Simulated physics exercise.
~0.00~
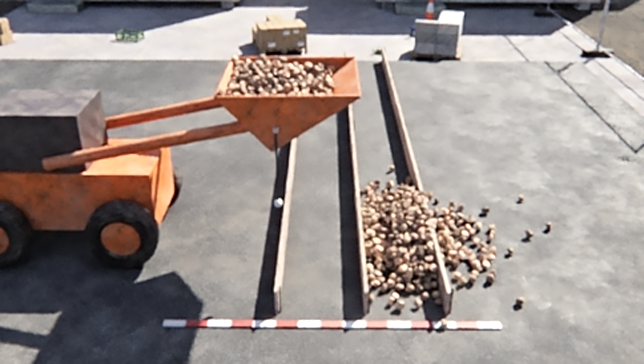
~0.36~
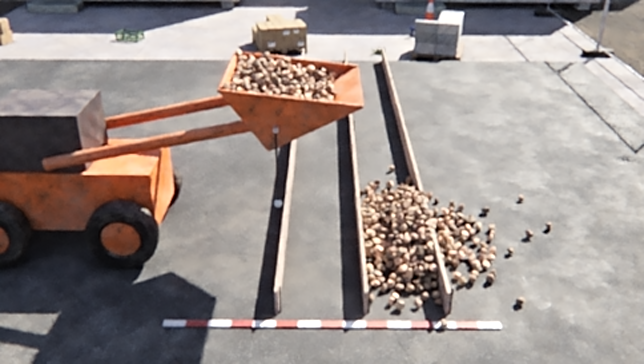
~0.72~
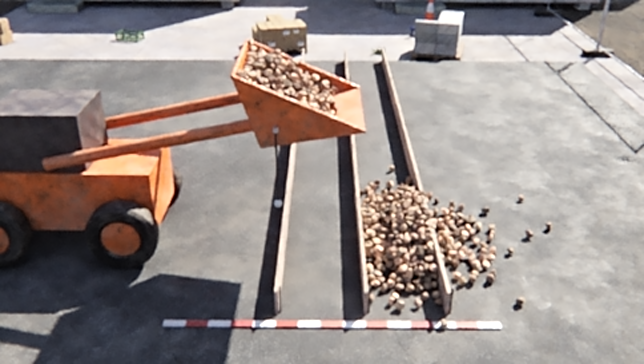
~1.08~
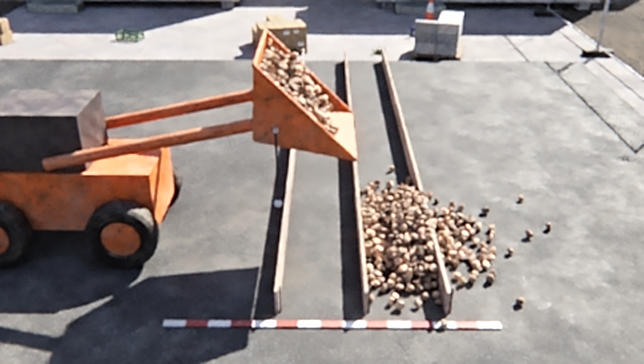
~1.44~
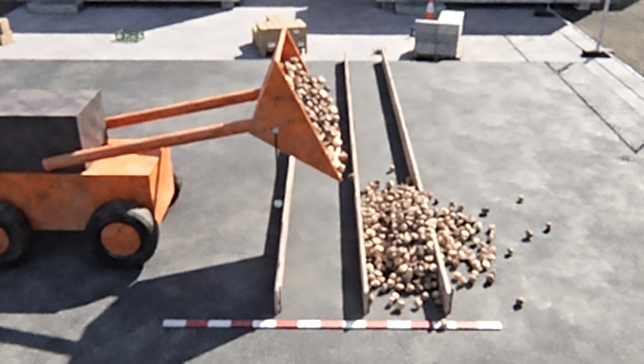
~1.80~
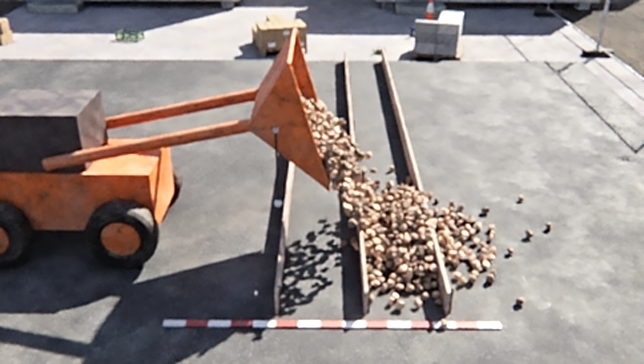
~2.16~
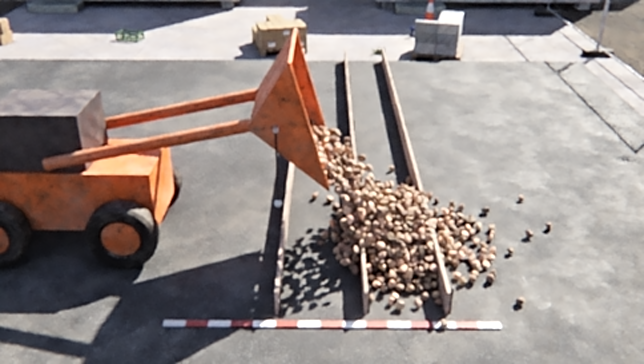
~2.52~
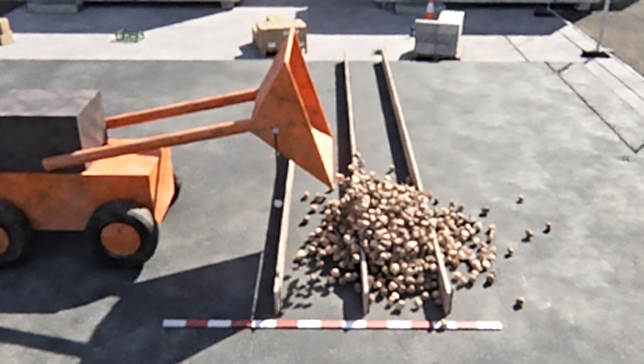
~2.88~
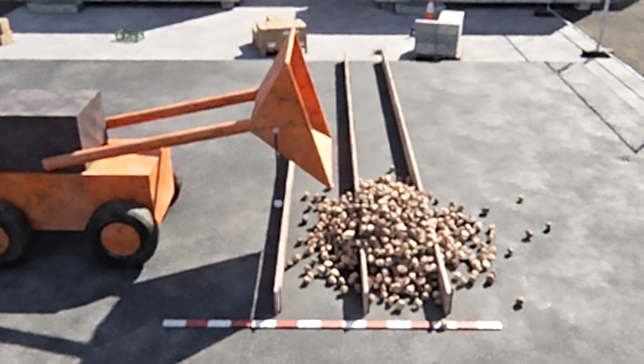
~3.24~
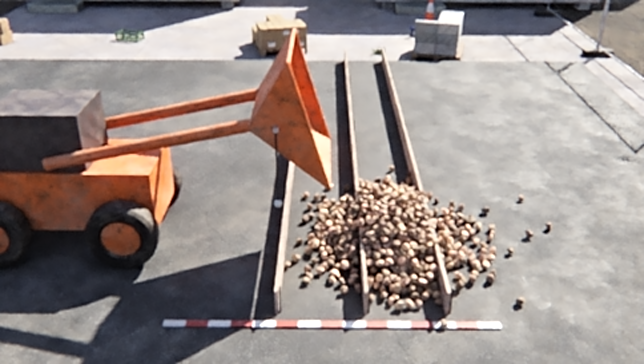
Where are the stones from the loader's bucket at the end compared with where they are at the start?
At the start they sit in the raised bucket, and at the end they lie on the ground to its lower right, merged with the earlier heap and spread on both sides of the middle plank.
